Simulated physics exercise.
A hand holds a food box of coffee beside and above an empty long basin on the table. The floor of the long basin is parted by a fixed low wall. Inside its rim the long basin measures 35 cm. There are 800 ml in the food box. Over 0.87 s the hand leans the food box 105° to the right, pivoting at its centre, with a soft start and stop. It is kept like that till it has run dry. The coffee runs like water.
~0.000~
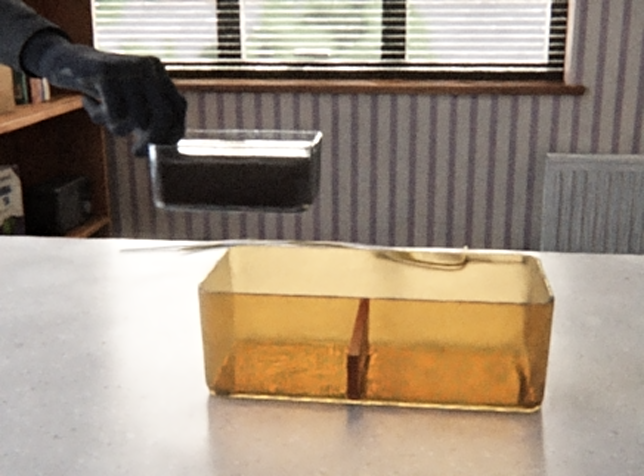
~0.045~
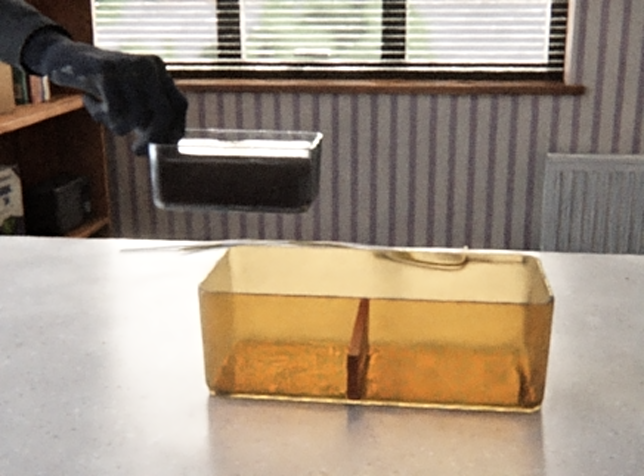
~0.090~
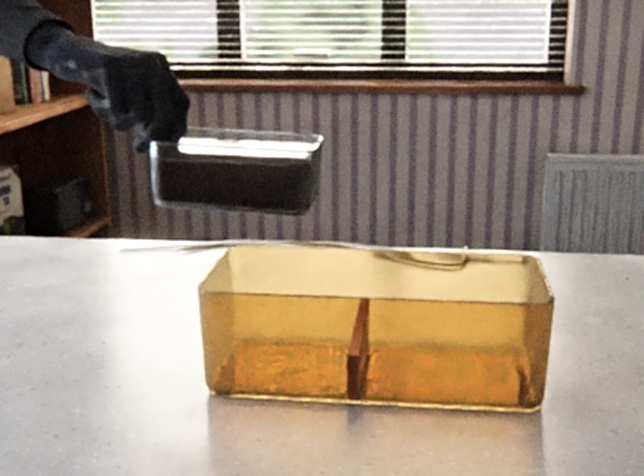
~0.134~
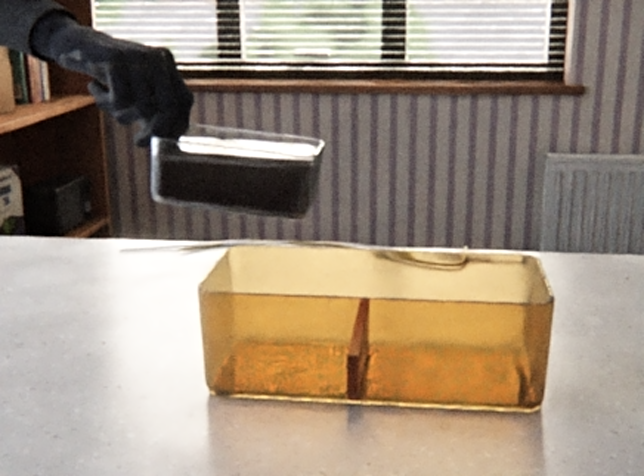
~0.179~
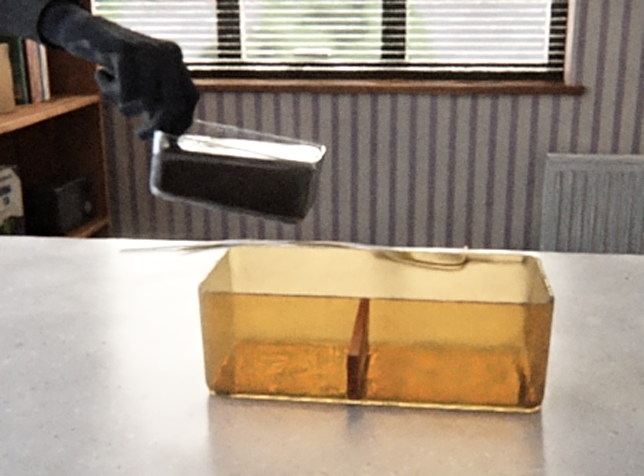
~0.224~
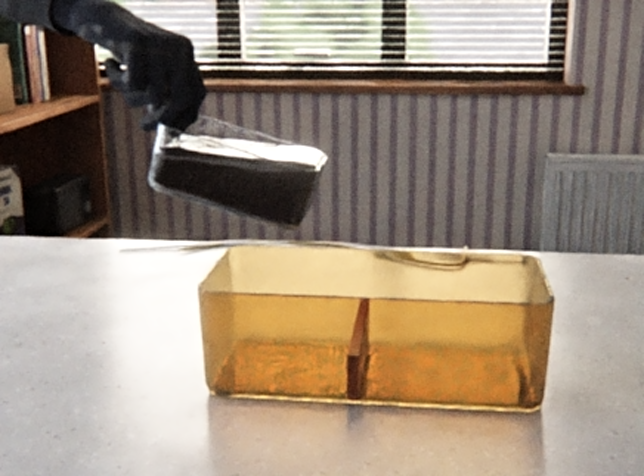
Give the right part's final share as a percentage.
The far part has some 63 per cent.
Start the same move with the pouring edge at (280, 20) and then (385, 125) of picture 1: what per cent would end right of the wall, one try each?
In turn about 60 and 85 per cent.
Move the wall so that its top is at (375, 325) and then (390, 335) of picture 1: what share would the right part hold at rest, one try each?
First 45, then 25 per cent.
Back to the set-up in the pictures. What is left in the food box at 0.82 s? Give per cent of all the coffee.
Near 5 in a hundred.
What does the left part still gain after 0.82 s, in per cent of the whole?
Some 6 per cent.
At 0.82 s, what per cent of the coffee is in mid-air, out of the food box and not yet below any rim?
Some 3 per cent.
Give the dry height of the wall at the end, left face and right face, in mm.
Left about 36 mm, right about 30 mm.
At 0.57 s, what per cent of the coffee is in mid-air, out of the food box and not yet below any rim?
Near 36 in a hundred.
By 0.57 s the tilt is 77° and 27 per cent is still to pour, 5 is left of the wall and 34 right of it.
By 0.82 s the tilt is 104° and 5 per cent is still to pour, 30 is left of the wall and 63 right of it.
By 1.08 s the tilt is 105° and 0 per cent is still to pour, 36 is left of the wall and 63 right of it.
By 1.37 s the tilt is 105° and 0 per cent is still to pour, 36 is left of the wall and 63 right of it.
At rest 36 per cent lies left of the wall, 63 right of it and 1 outside.
